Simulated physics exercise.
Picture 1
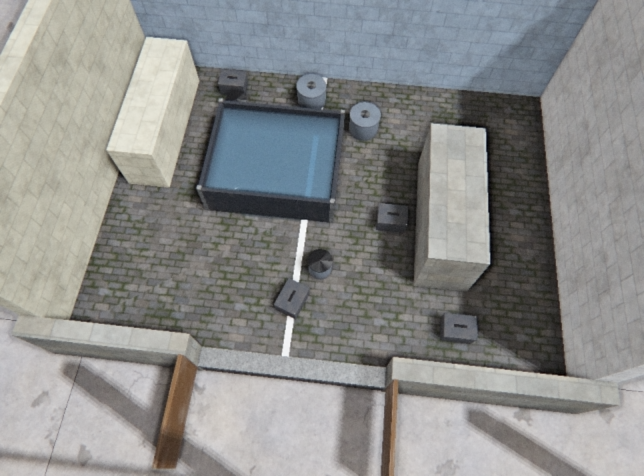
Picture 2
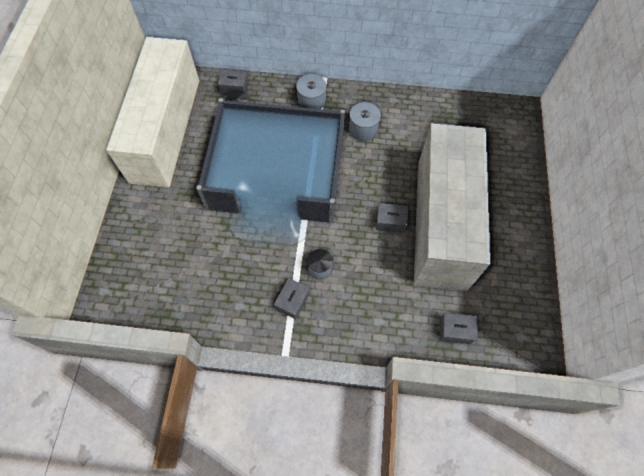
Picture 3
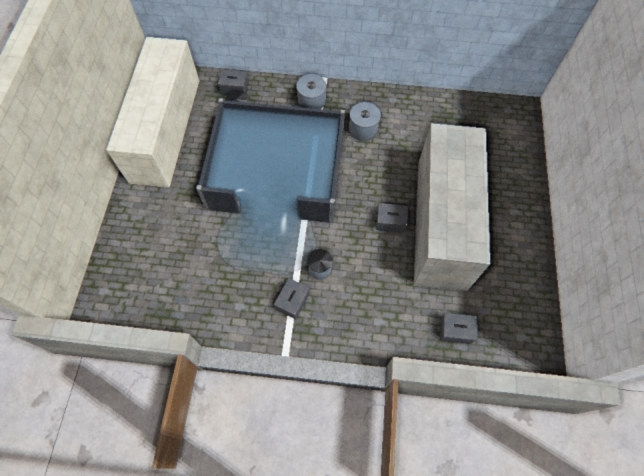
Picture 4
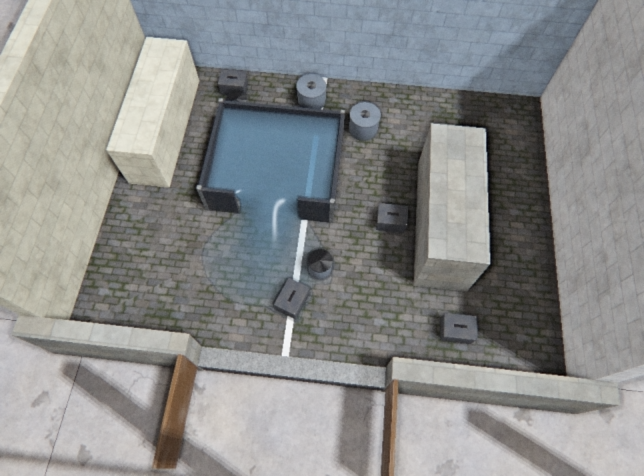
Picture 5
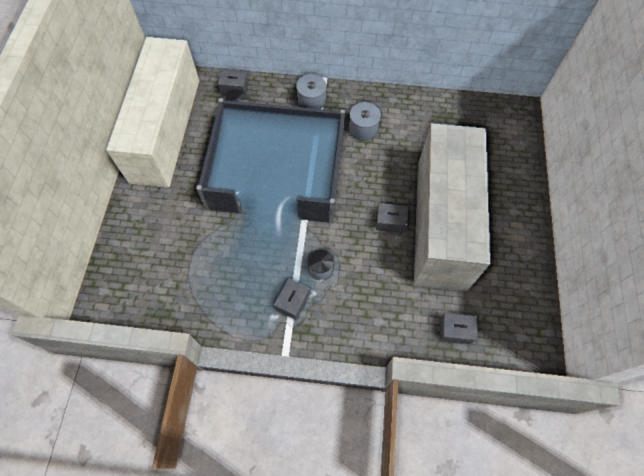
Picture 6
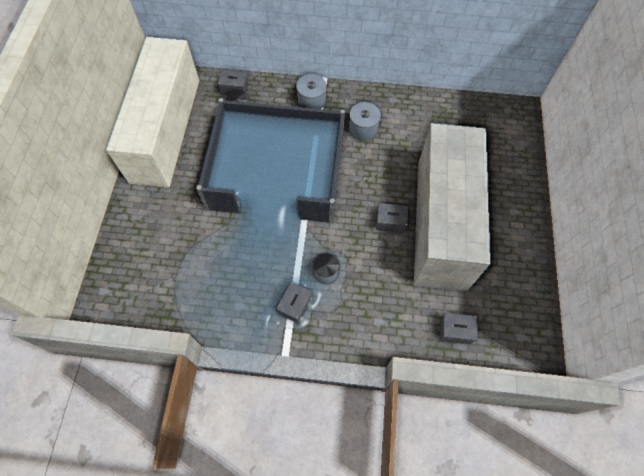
The video shows a walled, stone-paved yard from above, where a section of a dark-framed pool's front side opens and water spreads across the paving, reaching a small dark box and a round container, which both shift slightly.
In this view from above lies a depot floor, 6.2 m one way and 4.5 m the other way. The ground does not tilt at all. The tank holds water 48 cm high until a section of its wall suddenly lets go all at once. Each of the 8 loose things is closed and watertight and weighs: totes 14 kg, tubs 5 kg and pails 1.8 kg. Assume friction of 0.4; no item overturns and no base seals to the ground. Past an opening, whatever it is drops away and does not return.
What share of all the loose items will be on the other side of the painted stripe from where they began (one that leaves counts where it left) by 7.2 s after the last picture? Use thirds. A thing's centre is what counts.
Under a third.
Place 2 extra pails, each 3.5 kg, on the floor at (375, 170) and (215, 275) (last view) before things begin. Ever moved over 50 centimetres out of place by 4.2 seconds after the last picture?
Within, then beyond.
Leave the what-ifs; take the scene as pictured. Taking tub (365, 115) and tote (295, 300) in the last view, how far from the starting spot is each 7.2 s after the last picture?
In turn: 0 cm, gone out.
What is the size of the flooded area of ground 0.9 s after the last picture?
Some 9.0 m2.
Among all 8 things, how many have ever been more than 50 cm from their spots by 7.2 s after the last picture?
That comes to 2.
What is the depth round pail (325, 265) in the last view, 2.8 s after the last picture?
About 1 cm.
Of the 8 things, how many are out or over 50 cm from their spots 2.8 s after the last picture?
The count is 2.
Then, 0.9 s after the last picture 0 of 8 are over the mark; 0 afloat.
Then, 2.8 s after the last picture 0 of 8 are over the mark; 0 afloat.
Then, 4.8 s after the last picture 0 of 8 are over the mark; 0 afloat.
Then, 7.2 s after the last picture 0 of 8 are over the mark; 0 afloat.
